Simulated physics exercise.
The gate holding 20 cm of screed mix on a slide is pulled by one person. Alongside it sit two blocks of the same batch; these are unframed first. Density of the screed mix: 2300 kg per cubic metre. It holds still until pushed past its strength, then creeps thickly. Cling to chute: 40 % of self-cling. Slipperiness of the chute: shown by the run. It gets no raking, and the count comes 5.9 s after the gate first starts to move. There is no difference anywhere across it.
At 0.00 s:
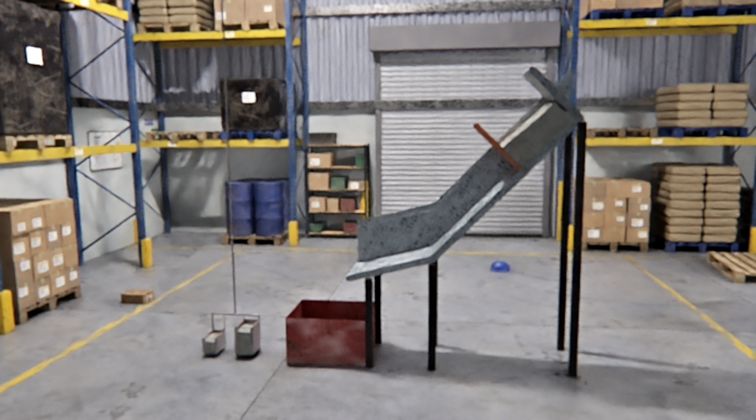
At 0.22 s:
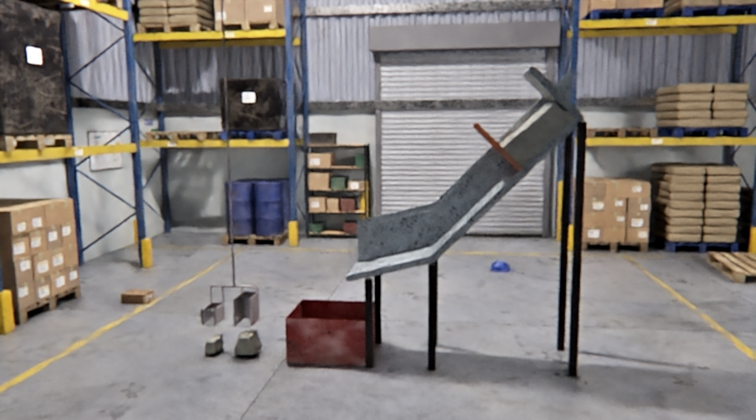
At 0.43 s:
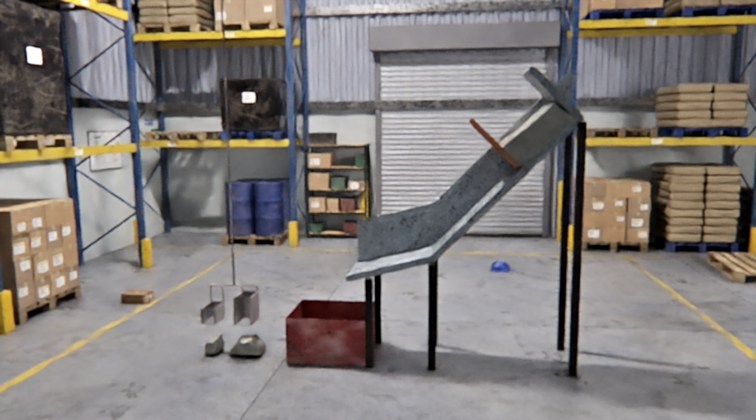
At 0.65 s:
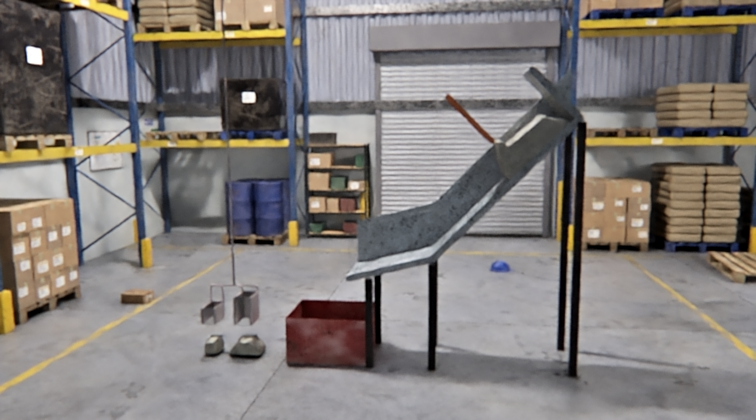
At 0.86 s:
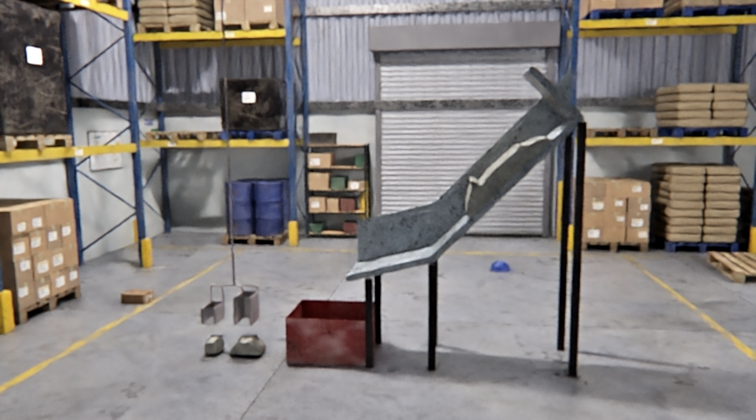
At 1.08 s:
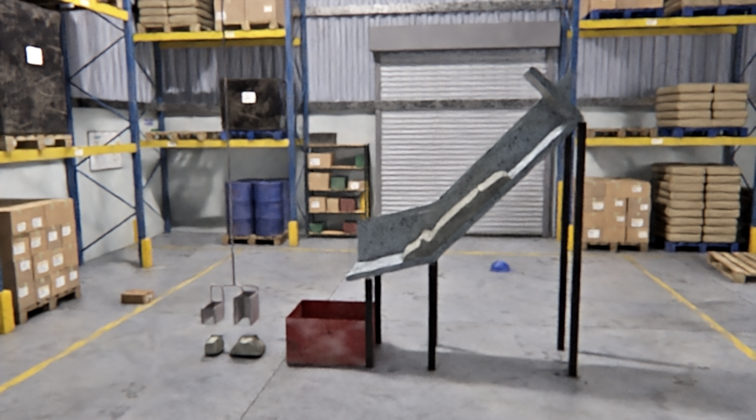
Two small grey blocks slumping as their metal moulds lift, then an orange gate tilting open and pale mix sliding down a chute.
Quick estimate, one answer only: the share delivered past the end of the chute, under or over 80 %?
I would say over.
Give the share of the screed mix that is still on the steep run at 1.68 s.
Roughly 0 percent at that moment.
After 1.68 s, none is on the steep run, 40 % on the flatter one and 60 % past the end.
After 2.39 s, none is on the steep run, none on the flatter one and 100 % past the end.
After 3.11 s, none is on the steep run, none on the flatter one and 100 % past the end.
After 3.82 s, none is on the steep run, none on the flatter one and 100 % past the end.
After 6.27 s, none is on the steep run, none on the flatter one and 100 % past the end.
